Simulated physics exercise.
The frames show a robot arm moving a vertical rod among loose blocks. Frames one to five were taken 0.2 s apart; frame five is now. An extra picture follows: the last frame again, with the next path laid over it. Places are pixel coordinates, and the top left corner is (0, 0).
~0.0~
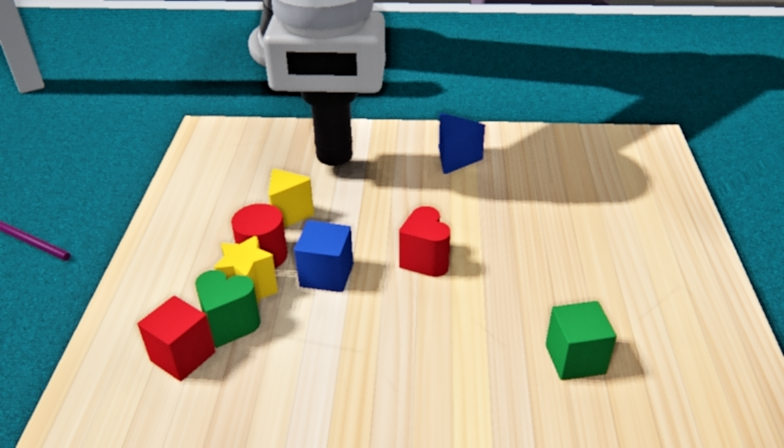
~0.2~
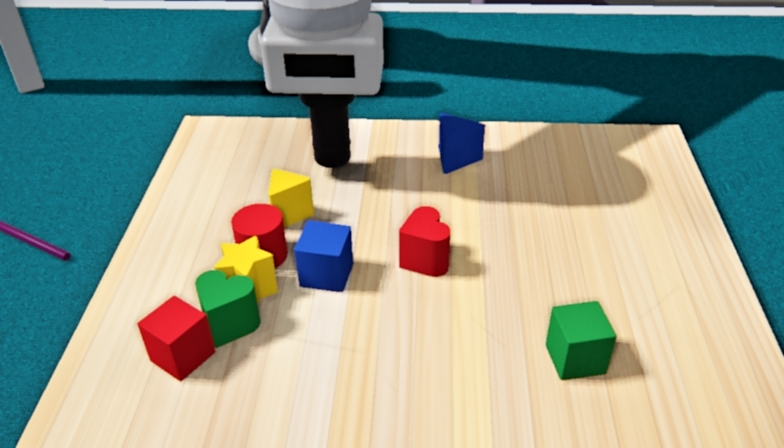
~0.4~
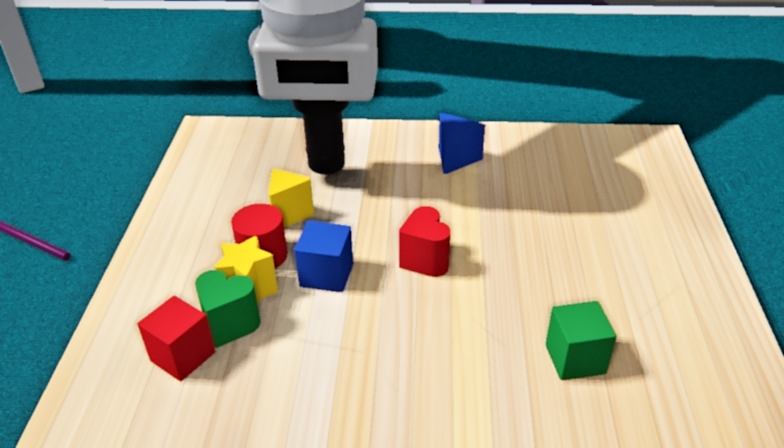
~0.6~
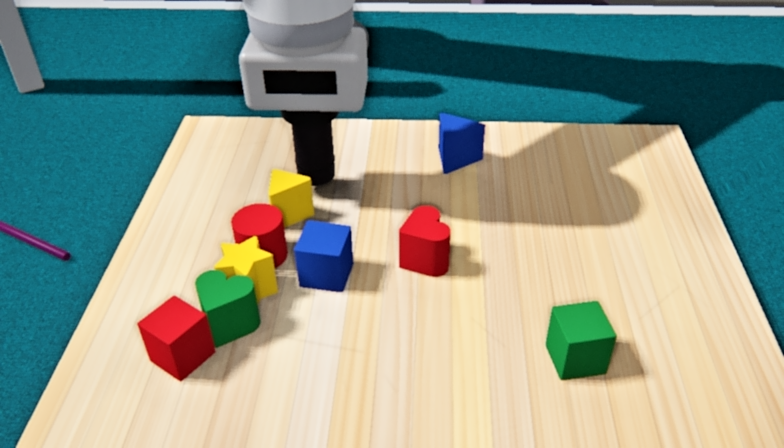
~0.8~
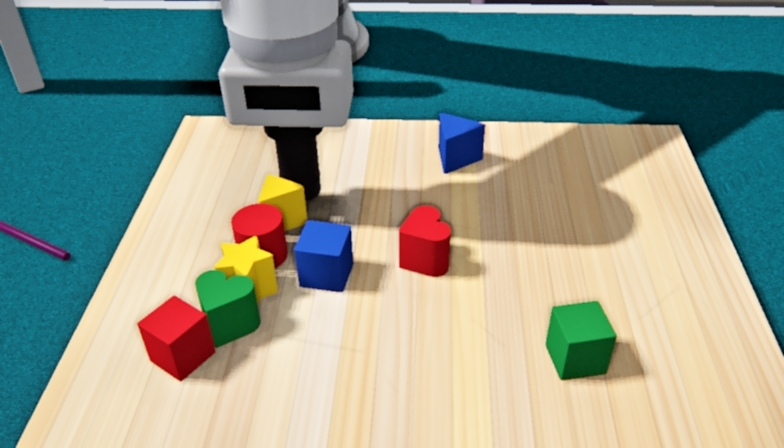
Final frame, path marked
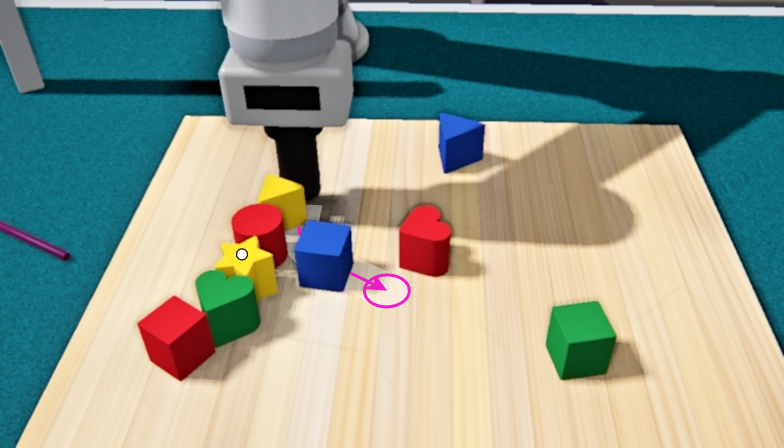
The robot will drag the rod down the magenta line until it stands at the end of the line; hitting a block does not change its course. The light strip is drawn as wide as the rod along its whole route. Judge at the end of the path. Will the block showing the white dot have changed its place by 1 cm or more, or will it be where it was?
Undisturbed, or as good as.
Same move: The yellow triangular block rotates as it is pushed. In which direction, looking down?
The block turns clockwise.
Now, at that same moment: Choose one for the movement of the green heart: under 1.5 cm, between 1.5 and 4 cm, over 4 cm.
Range: Under 1.5 cm.
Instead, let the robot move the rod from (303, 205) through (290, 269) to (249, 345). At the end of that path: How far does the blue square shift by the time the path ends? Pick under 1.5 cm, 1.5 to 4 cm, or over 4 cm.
It goes under 1.5 cm.
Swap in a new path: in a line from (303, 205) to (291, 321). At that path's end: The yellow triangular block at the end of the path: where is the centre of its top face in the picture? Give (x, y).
I'd place it at (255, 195), taking the centre of its top.
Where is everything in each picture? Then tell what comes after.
In the first frame, rod tip at (335, 157); block tops, green heart at (221, 287); yellow star at (242, 254); red round block at (257, 218); yellow triangular block at (285, 180); blue square at (323, 237).
In the second frame, rod at (333, 159); blocks unchanged.
In the third frame, rod at (327, 165); blocks unchanged.
In the fourth frame, rod at (317, 176); blocks unchanged.
In the fifth frame, rod at (302, 192); green heart at (221, 287); yellow star at (242, 254); red round block at (257, 218); yellow triangular block at (277, 187); blue square at (323, 237).
Path on the board, from (303, 205) via (302, 239) and (338, 267), ending at (387, 291); the dot is on the yellow star.
The first path, step by step. One third of the way, rod at (301, 226); red round block at (250, 221); yellow triangular block at (256, 196), turned 40° clockwise.
Two thirds of the way, rod at (338, 254); red round block at (250, 221); yellow triangular block at (256, 196), turned 40° clockwise; blue square at (341, 262), turned 15° anticlockwise.
At the end, rod at (387, 277); green heart in place; yellow star in place; red round block at (250, 221); yellow triangular block at (256, 196), turned 40° clockwise; blue square at (348, 278), turned 20° clockwise.
